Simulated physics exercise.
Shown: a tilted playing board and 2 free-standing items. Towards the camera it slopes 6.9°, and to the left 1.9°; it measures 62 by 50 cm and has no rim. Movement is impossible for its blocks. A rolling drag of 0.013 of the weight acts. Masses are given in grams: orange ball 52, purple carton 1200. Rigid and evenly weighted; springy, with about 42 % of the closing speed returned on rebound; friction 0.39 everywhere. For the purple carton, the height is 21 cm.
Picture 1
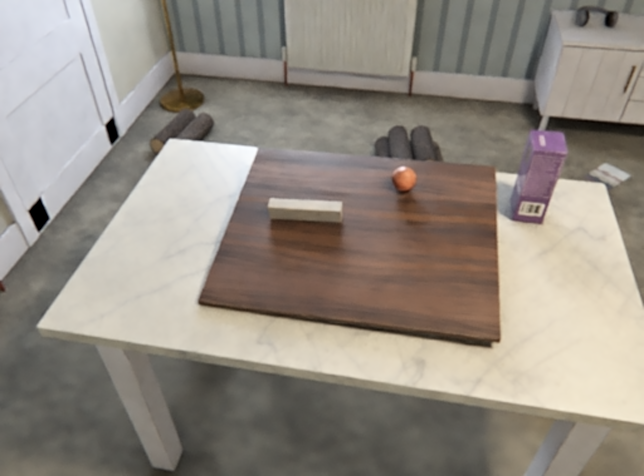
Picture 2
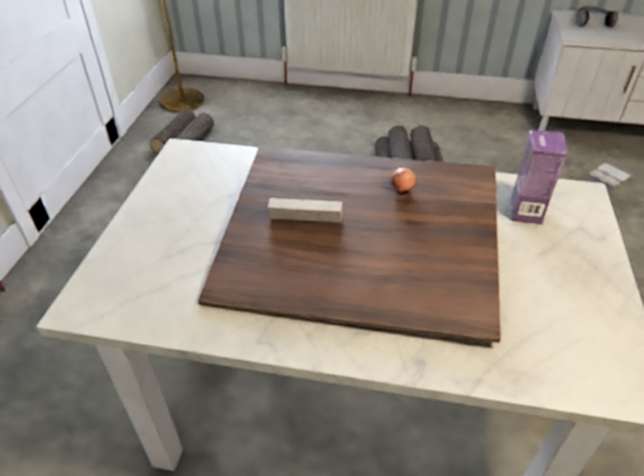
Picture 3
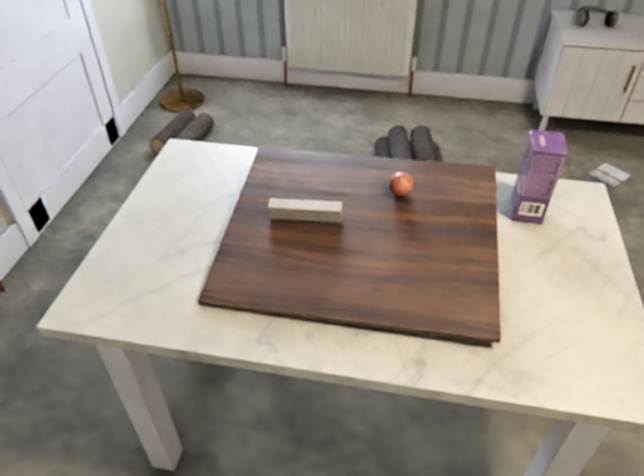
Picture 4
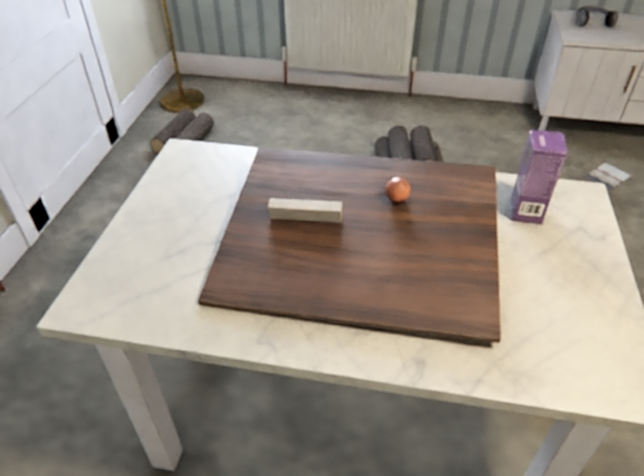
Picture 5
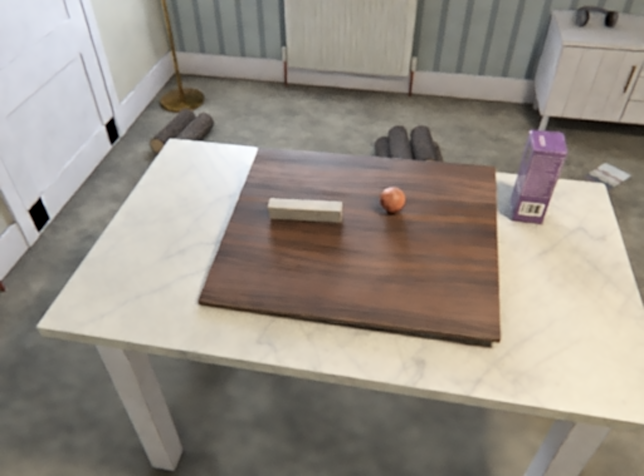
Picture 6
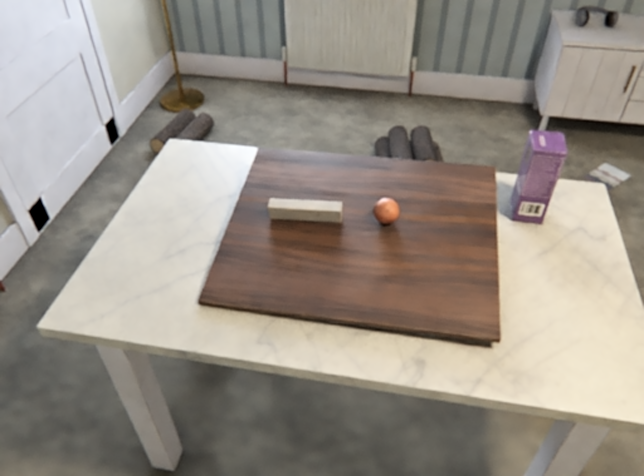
On a tilted brown board, an orange ball rolls a short way toward the viewer.
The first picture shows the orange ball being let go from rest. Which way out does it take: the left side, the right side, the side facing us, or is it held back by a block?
The side facing us.
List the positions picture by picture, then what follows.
In the first frame, 39 cm of board to the near edge; orange ball (404, 179); purple carton (536, 178).
In the second frame, 39 cm of board to the near edge; orange ball (403, 180); purple carton (536, 178).
In the third frame, 38 cm of board to the near edge; orange ball (401, 184); purple carton (536, 178).
In the fourth frame, 35 cm of board to the near edge; orange ball (398, 190); purple carton (536, 178).
In the fifth frame, 32 cm of board to the near edge; orange ball (393, 200); purple carton (536, 178).
In the sixth frame, 28 cm of board to the near edge; orange ball (387, 211); purple carton (536, 178).
Then, 0.20 s past the last view, 19 cm of board to the near edge; orange ball near (369, 242).
Then, 0.50 s past the last view, it has gone over the near edge; orange ball near (329, 317).
Then, 0.60 s past the last view, it has gone over the near edge; orange ball near (311, 353).
Then, 0.80 s past the last view, it has gone over the near edge; orange ball near (274, 460).
Finally, it has gone over the near edge; purple carton still in place (within 8 cm).
